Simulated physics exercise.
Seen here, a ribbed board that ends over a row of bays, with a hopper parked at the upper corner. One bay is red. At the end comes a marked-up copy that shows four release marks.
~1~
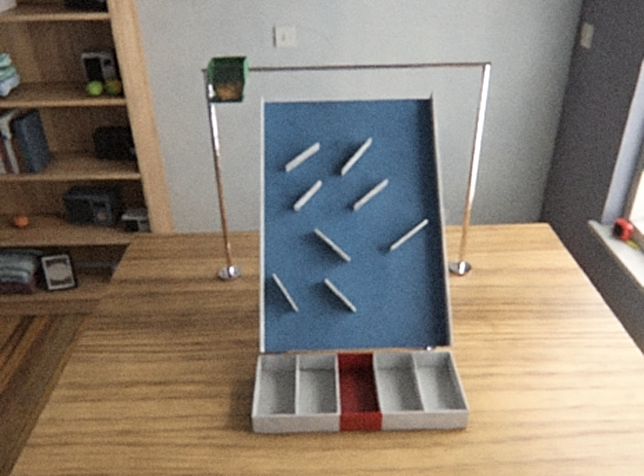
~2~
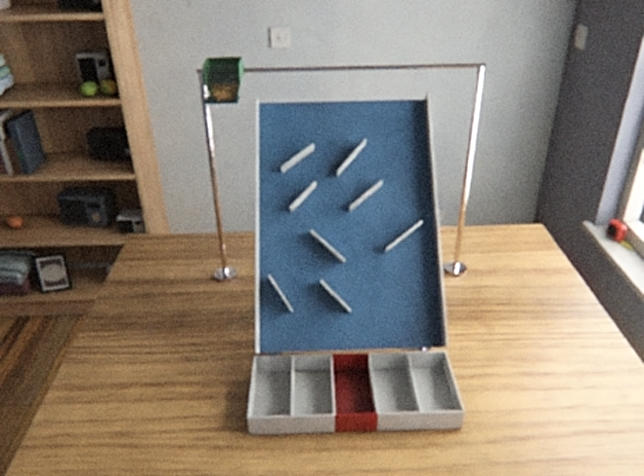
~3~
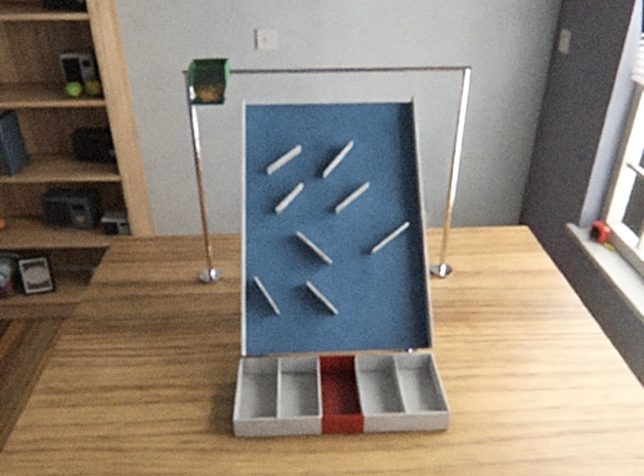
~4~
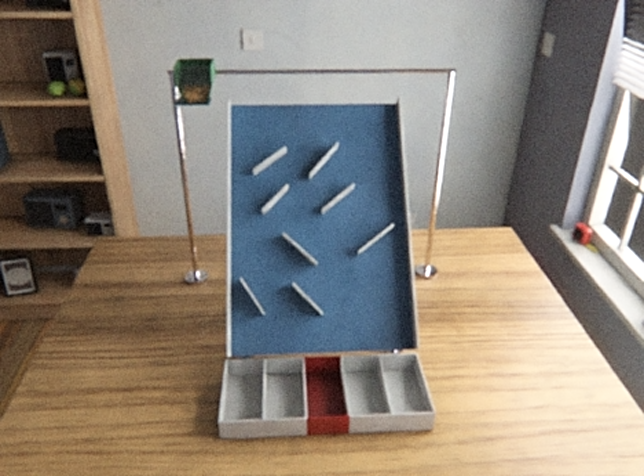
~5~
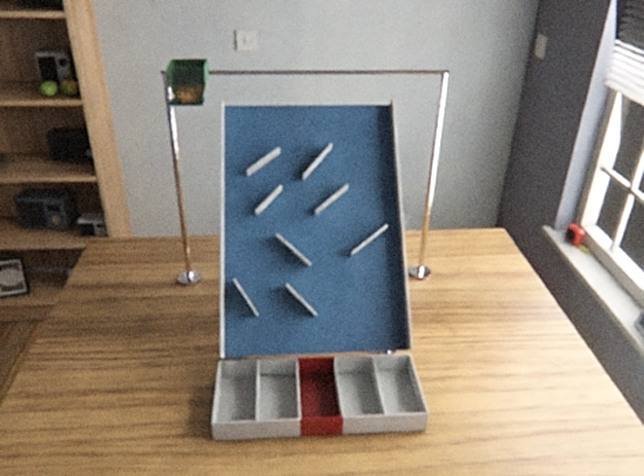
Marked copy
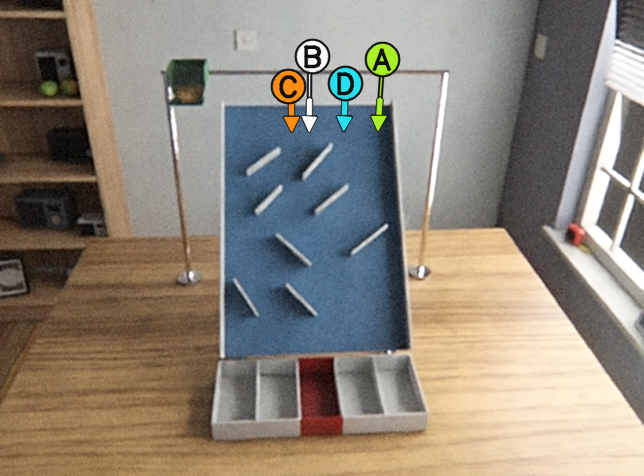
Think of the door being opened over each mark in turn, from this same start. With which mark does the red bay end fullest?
The answer is mark D.
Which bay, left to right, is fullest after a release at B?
The fourth.
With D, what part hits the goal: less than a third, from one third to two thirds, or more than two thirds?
From one third to two thirds.
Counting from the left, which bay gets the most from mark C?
It is the fourth one.
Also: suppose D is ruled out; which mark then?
That would be A.
On the marked copy, mark A meets the board at (378, 125); mark B meets the board at (309, 126); mark C meets the board at (291, 126); mark D meets the board at (343, 125).
With A, about a third in the red bay, about half in other bays, a small part outside the box.
With B, a small part in the red bay, most in other bays.
With C, a small part in the red bay, most in other bays, a stray few outside the box.
With D, about half in the red bay, about half in other bays.
